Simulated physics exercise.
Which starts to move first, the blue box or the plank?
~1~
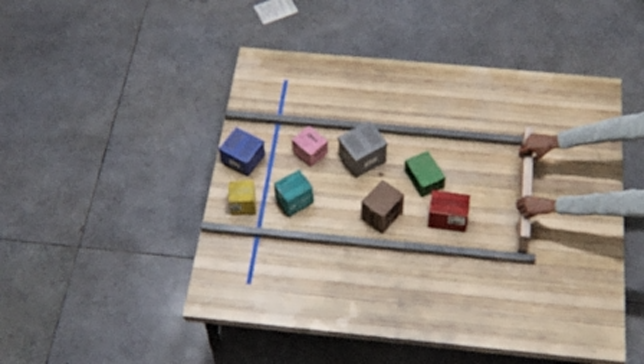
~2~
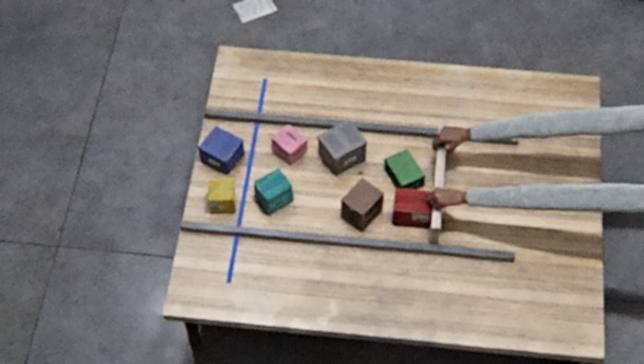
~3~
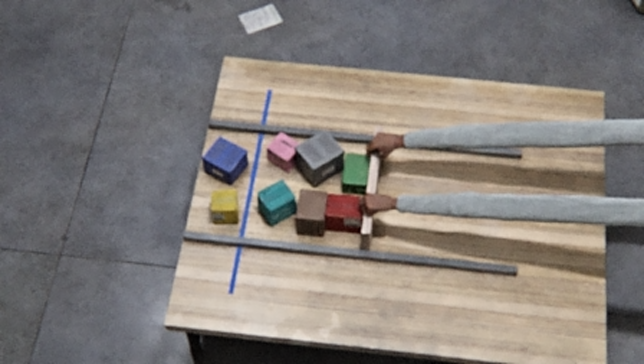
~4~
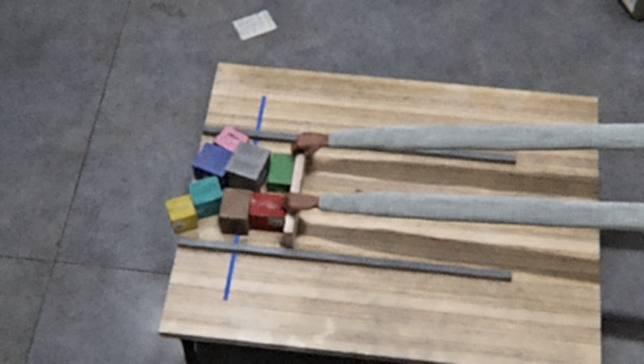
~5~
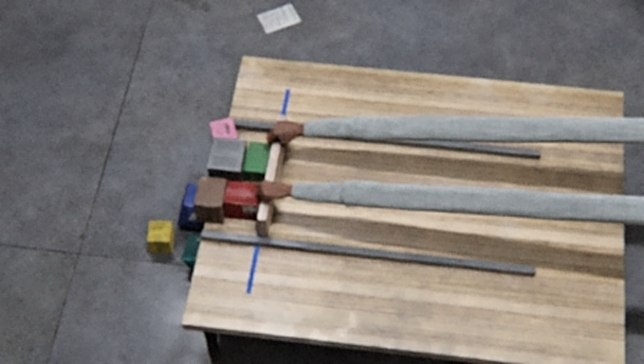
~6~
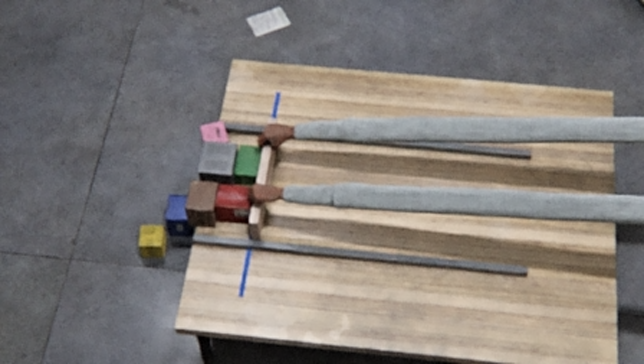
The plank starts to move first, sliding left while the blue box is still at rest near the left edge. The blue box moves only later, once the other boxes have been crowded up toward it.
